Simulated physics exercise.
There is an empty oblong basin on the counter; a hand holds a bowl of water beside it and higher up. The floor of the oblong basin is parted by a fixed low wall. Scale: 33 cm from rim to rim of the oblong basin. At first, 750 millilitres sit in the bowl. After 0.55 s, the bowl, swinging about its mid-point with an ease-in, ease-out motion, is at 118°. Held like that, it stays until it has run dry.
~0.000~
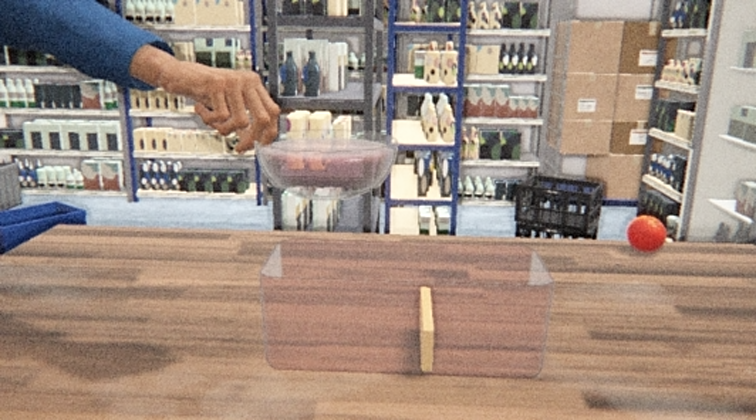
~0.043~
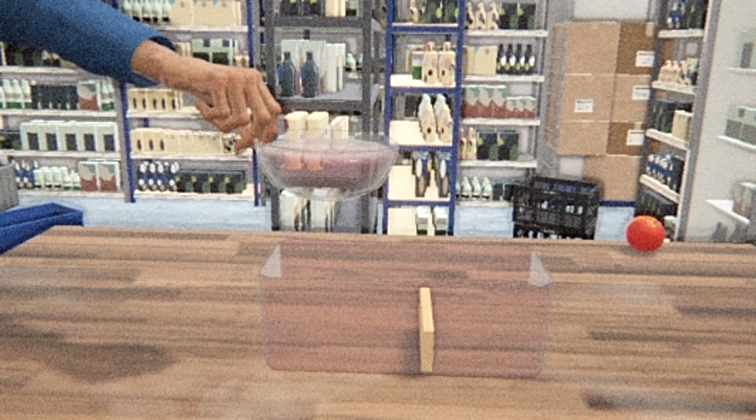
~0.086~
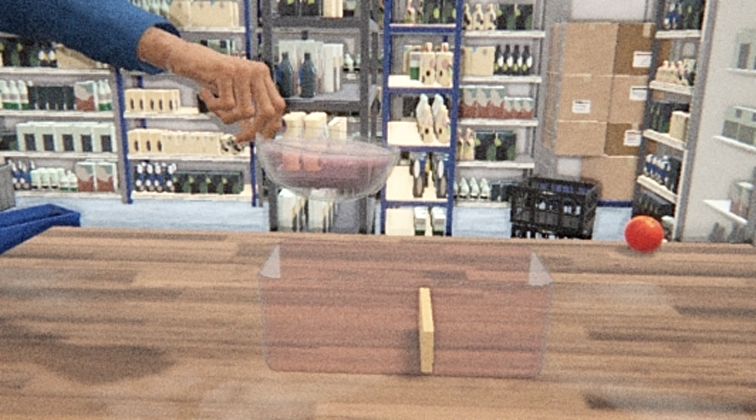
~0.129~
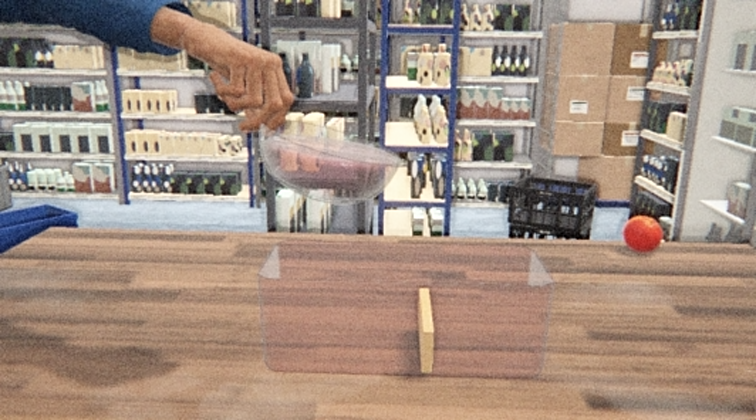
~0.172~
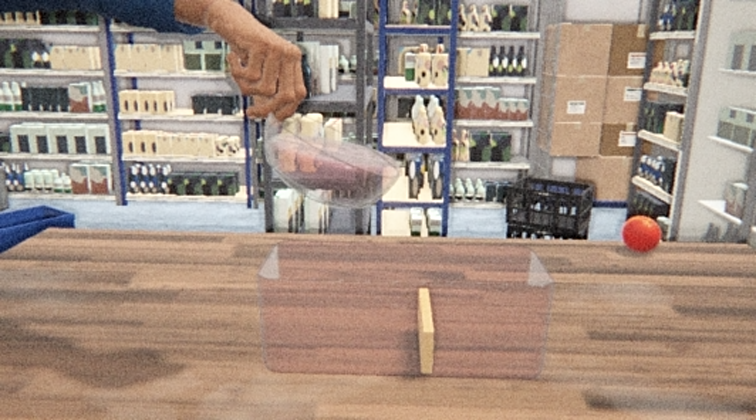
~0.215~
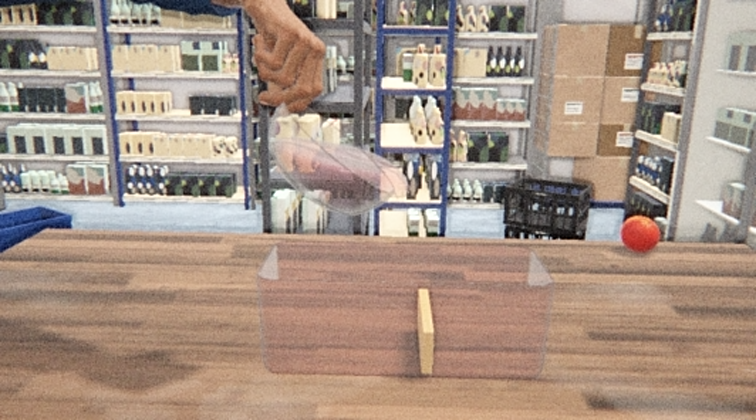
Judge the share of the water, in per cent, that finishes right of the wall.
35 percent, roughly.
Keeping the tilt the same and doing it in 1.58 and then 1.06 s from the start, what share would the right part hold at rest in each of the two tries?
70 and 60 %.
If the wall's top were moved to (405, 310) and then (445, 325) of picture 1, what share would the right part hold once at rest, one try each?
It comes to 60 per cent, and then 35 per cent.
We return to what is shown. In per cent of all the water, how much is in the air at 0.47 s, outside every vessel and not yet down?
Near 10 in a hundred.
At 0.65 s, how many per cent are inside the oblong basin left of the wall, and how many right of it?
Lab note: Left near 52, right near 32.
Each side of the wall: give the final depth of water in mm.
Left part: About 18 mm; right part: About 16 mm.
After 0.47 s the tilt is 111° and 1 per cent is still to pour, 49 is left of the wall and 40 right of it.
After 0.65 s the tilt is 118° and 0 per cent is still to pour, 52 is left of the wall and 31 right of it.
After 0.84 s the tilt is 118° and 0 per cent is still to pour, 56 is left of the wall and 35 right of it.
After 1.05 s the tilt is 118° and 0 per cent is still to pour, 57 is left of the wall and 35 right of it.
In the end 57 per cent lies left of the wall, 35 right of it and 8 outside.
